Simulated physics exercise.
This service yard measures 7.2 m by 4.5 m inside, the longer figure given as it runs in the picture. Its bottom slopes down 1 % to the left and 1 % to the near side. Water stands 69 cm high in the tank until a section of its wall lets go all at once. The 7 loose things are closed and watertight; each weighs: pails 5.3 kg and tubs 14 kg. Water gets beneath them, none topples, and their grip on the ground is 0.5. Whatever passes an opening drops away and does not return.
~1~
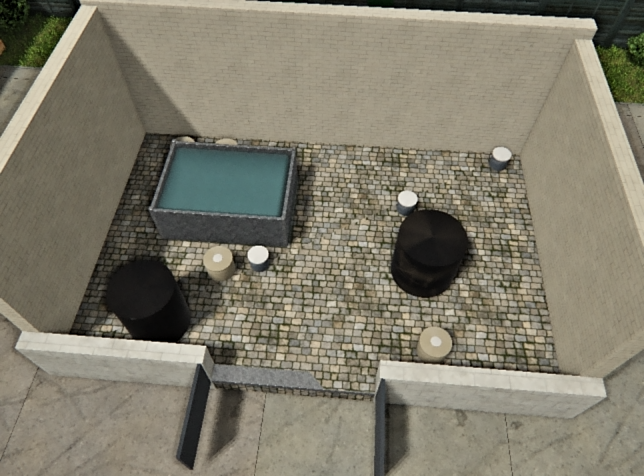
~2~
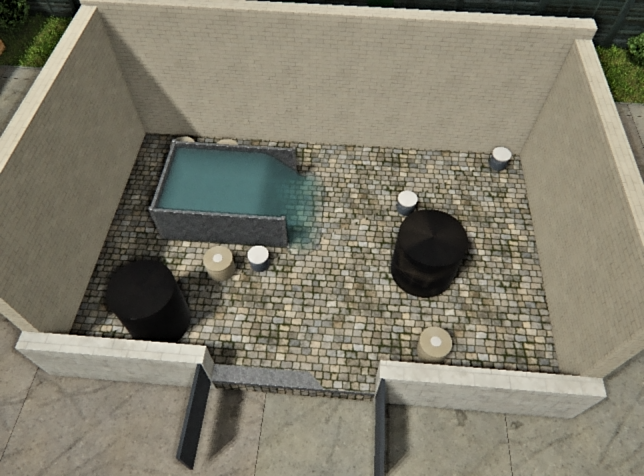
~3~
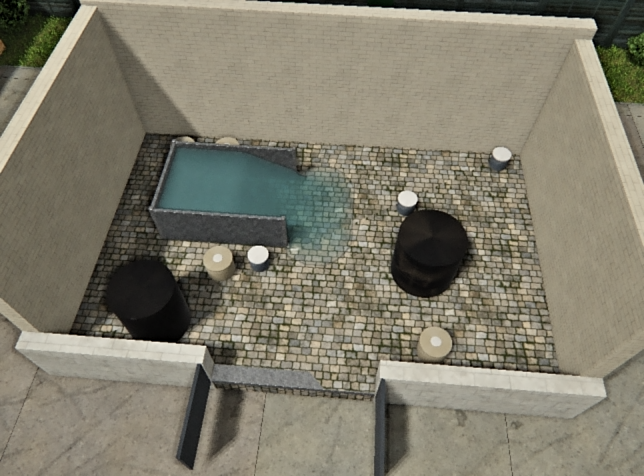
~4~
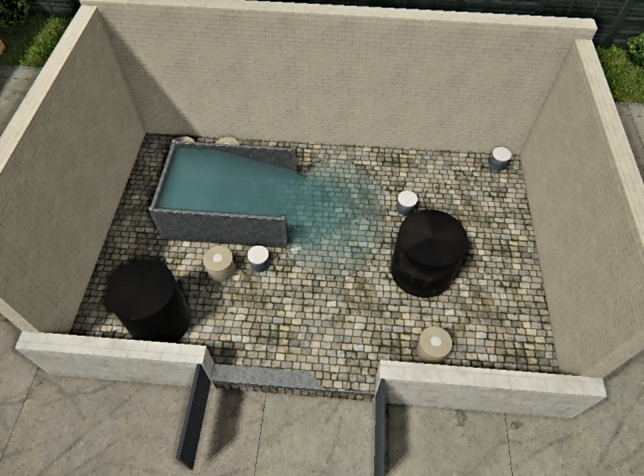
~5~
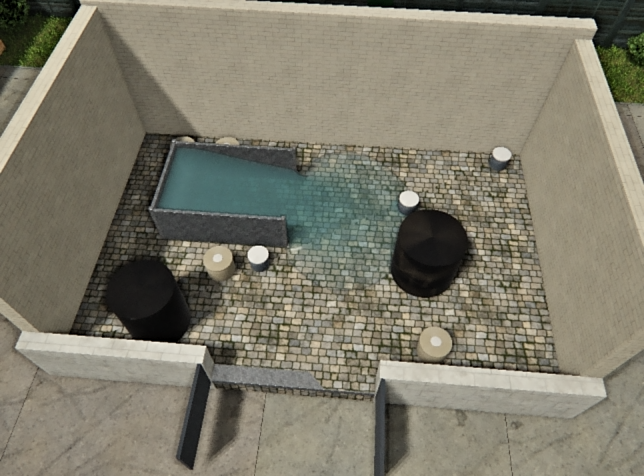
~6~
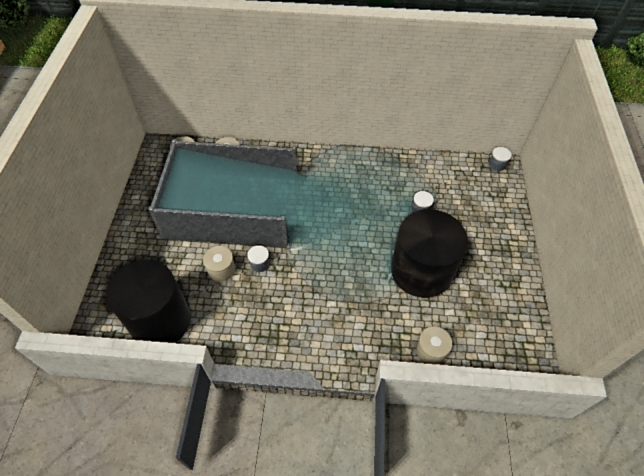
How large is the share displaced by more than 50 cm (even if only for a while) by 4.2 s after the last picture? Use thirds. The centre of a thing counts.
Share: From one to two thirds.
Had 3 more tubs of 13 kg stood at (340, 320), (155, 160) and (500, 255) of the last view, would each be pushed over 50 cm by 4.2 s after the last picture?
In turn: Under, short of it, more.
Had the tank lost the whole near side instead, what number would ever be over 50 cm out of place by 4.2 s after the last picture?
In that case 2 of them.
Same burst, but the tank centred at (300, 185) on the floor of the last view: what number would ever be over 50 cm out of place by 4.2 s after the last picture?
In that case 3 of them.
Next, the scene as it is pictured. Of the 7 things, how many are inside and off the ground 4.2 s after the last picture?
3 of them.
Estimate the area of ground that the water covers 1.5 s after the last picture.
Some 19 m2.
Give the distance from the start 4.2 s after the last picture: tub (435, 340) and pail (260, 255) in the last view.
In turn: 20 cm, 0 cm.
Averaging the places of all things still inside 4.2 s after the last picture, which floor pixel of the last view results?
Around (324, 249).
Then, 0.4 s after the last picture 1 of 7 are over 50 cm from their spots; 0 afloat.
Then, 1.5 s after the last picture 1 of 7 are over 50 cm from their spots; 2 afloat.
Then, 2.8 s after the last picture 3 of 7 are over 50 cm from their spots; 3 afloat.
Then, 4.2 s after the last picture 2 of 7 are over 50 cm from their spots, and 3 have been at some point; 3 afloat.
